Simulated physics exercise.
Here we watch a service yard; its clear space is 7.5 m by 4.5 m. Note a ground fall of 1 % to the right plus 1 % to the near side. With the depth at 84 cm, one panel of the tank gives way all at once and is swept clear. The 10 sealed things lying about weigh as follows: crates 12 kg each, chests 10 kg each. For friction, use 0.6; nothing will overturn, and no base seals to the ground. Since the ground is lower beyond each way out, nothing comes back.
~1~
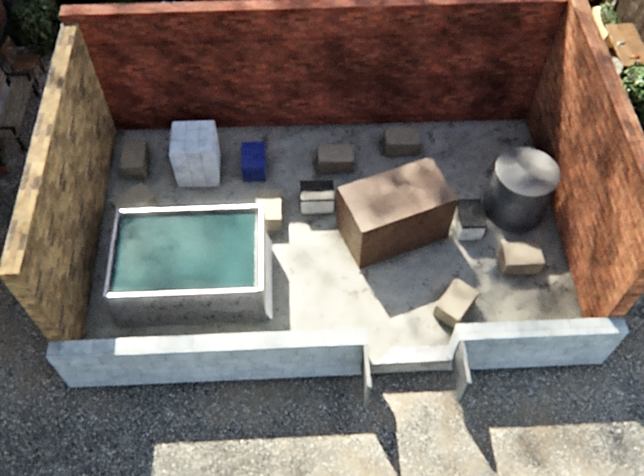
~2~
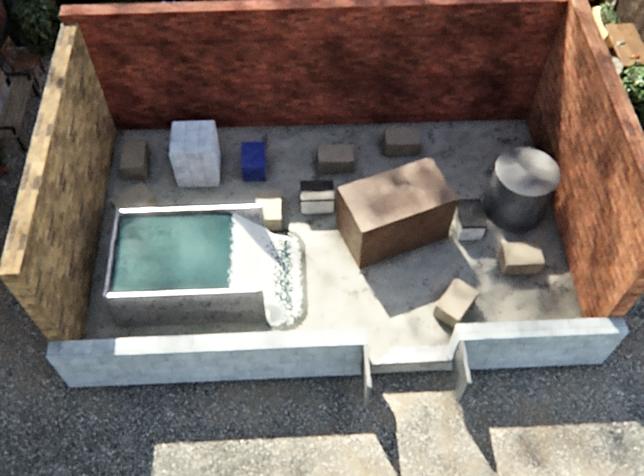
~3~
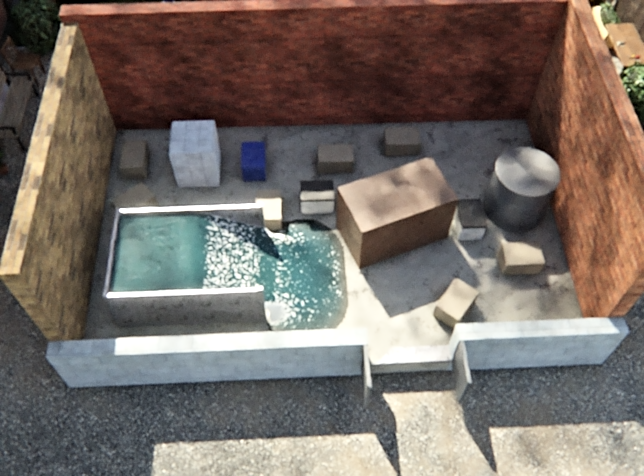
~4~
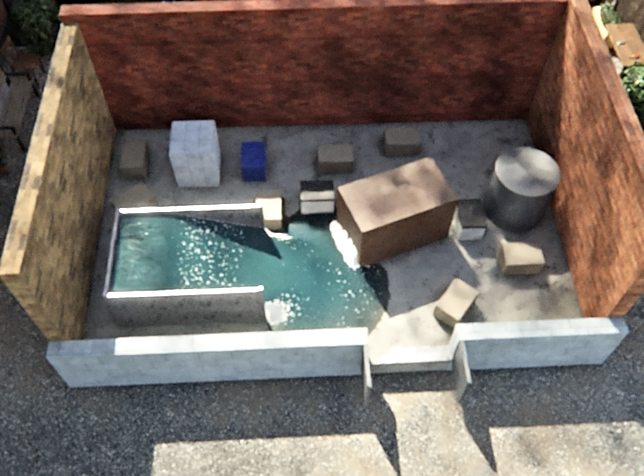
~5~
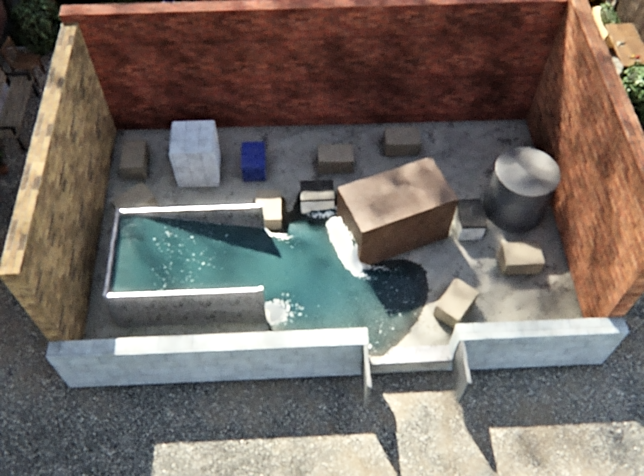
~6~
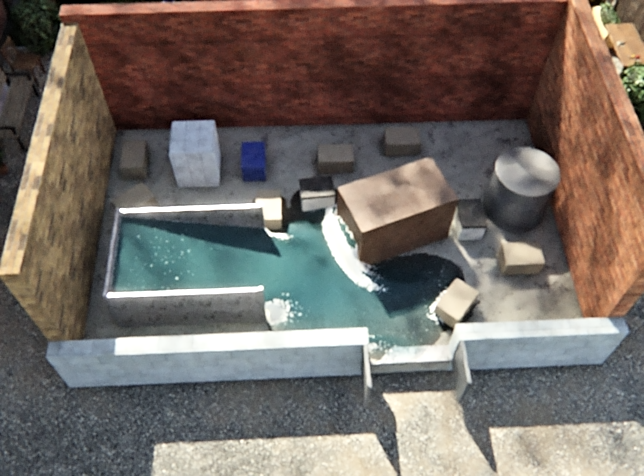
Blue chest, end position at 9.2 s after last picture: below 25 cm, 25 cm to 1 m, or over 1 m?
It finishes a fair bit off.
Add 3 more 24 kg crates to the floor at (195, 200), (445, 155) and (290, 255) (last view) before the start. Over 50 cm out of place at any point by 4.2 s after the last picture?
Taking them in the order given: Falls short, falls short and exceeds it.
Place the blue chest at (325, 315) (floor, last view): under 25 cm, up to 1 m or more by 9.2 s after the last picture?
I'd say it drifts a short distance.
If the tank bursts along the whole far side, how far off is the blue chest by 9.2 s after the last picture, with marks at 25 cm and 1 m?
Had it gone that way, the blue chest would be borne far.
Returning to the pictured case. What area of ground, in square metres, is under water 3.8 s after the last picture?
Around 26 m2 of it.
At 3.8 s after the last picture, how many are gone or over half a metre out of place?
By then the count is 5.
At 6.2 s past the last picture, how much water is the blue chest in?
Close to 3 centimetres.
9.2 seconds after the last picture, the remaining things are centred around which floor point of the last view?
I'd put it close to (294, 216) in the last view.
Then, 1.2 s after the last picture the blue chest is near (253, 154), 0.0 m from its start, aground; 0 of 10 are out; 2 afloat.
Then, 3.8 s after the last picture the blue chest is near (236, 158), 0.3 m from its start, aground; 0 of 10 are out; 5 afloat.
Then, 6.2 s after the last picture the blue chest is near (233, 177), 0.6 m from its start, aground; 0 of 10 are out; 5 afloat.
Then, 9.2 s after the last picture the blue chest is near (225, 179), 0.7 m from its start, afloat; 0 of 10 are out; 6 afloat.
